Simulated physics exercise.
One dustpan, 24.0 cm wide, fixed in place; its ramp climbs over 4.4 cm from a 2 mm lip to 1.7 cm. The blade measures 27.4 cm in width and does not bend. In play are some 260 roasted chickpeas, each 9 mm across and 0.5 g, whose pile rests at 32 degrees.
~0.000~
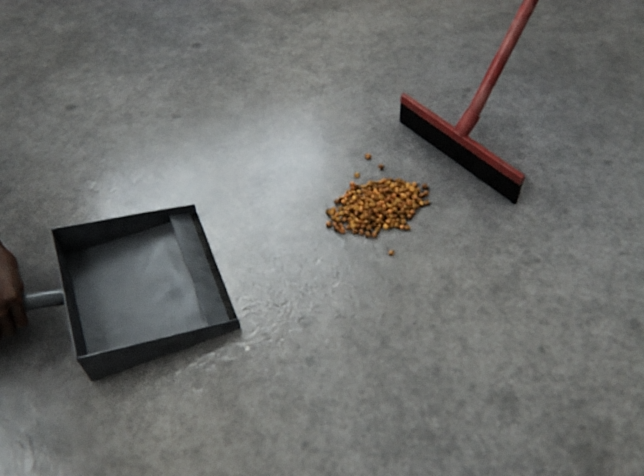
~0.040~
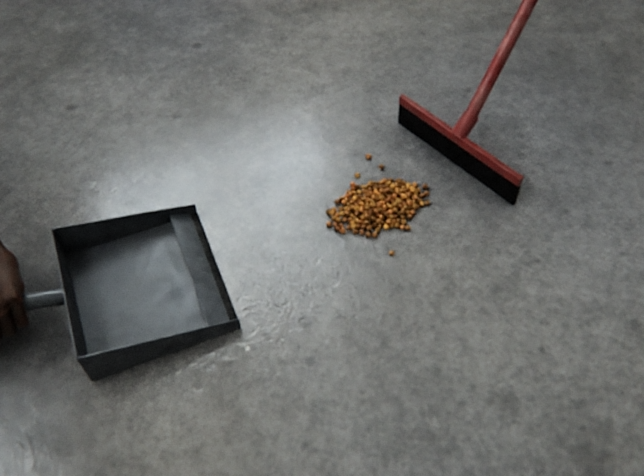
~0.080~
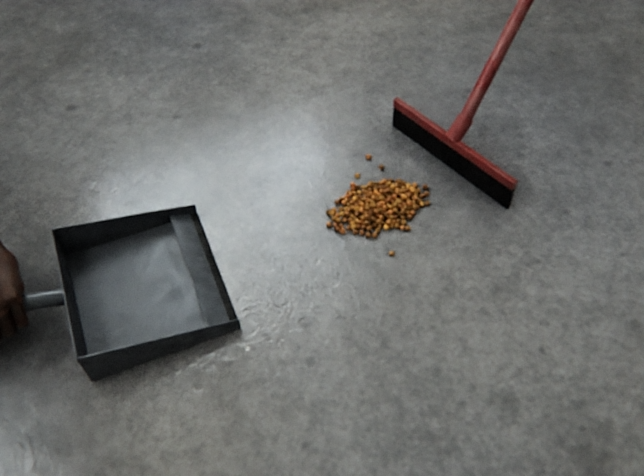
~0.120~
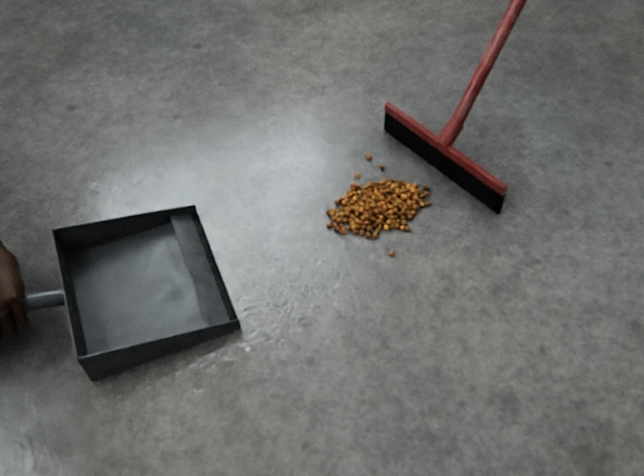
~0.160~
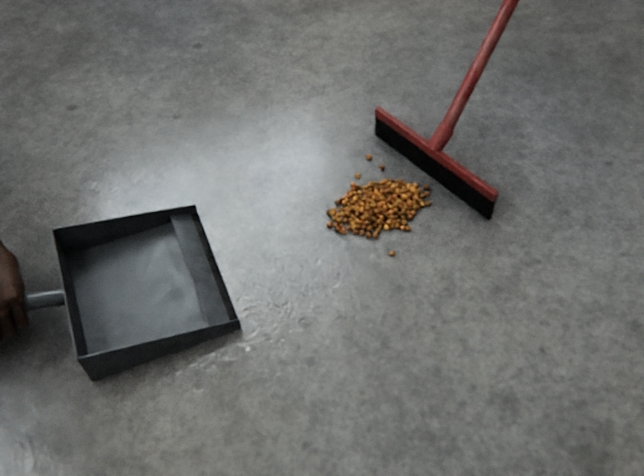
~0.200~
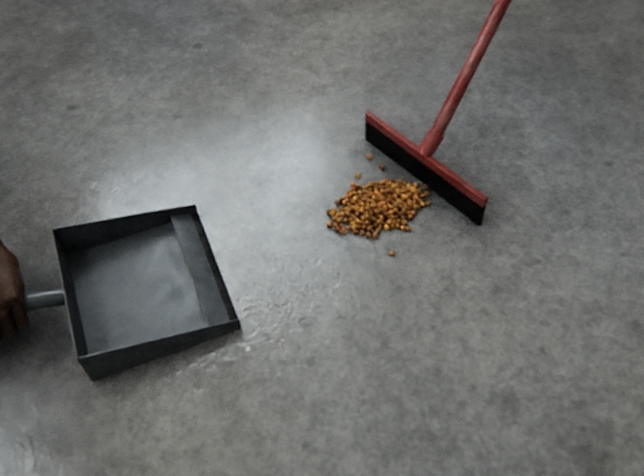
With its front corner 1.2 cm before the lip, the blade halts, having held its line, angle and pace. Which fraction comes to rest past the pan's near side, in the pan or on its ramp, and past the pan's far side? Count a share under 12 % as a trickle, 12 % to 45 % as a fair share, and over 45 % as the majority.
Near side: A moderate quantity; pan: Not much; far side: Not much.
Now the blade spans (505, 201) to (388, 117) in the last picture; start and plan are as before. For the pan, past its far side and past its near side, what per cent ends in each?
Pan 10 % / far 0 % / near 55 %.
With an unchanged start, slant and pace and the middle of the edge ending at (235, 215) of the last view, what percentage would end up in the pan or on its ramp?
Share caught: Approx. 0 %.
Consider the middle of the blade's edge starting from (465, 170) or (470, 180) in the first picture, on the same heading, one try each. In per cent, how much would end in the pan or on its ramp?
Estimates: 15 percent and 20 percent.
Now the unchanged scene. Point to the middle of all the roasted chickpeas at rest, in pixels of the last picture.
When it all comes to rest, the middle is near (245, 289).
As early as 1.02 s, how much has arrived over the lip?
Some 5 per cent by that point.
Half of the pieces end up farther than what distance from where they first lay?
About 26 cm.
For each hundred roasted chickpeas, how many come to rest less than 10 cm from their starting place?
Around 0 in a hundred.
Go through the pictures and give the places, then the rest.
The first frame shows blade from (520, 181) to (404, 100), moved 0.0 cm, 0 of the pieces shifted so far; middle of the pieces at (379, 203); pan at (137, 294).
The second frame shows blade from (519, 182) to (402, 101), moved 0.4 cm, 0 of the pieces shifted so far; middle of the pieces at (380, 203).
The third frame shows blade from (513, 186) to (396, 104), moved 1.7 cm, 0 of the pieces shifted so far; middle of the pieces at (380, 204).
The fourth frame shows blade from (503, 191) to (388, 108), moved 3.7 cm, 0 of the pieces shifted so far; middle of the pieces at (380, 204).
The fifth frame shows blade from (494, 197) to (378, 113), moved 5.8 cm, 0 of the pieces shifted so far; middle of the pieces at (380, 204).
The sixth frame shows blade from (483, 203) to (368, 118), moved 7.9 cm, 0 of the pieces shifted so far; middle of the pieces at (380, 204); pan at (137, 294). Its pace works out near 0.53 m/s, heading 11 degrees towards the viewer's side.
After 0.50 s, middle of the blade 22 cm from the lip; 0 % over the lip, far side 0 %, near side 0 %.
After 0.70 s, middle of the blade 12 cm from the lip; 0 % over the lip, far side 0 %, near side 10 %.
Then, at 1.02 s, middle of the blade 6 cm from the lip; 5 % over the lip, far side 0 %, near side 20 %.
At rest (1.5 s), near side 20 %, pan 5 %, far side 0 %, in front of the lip or behind the blade 75 %.
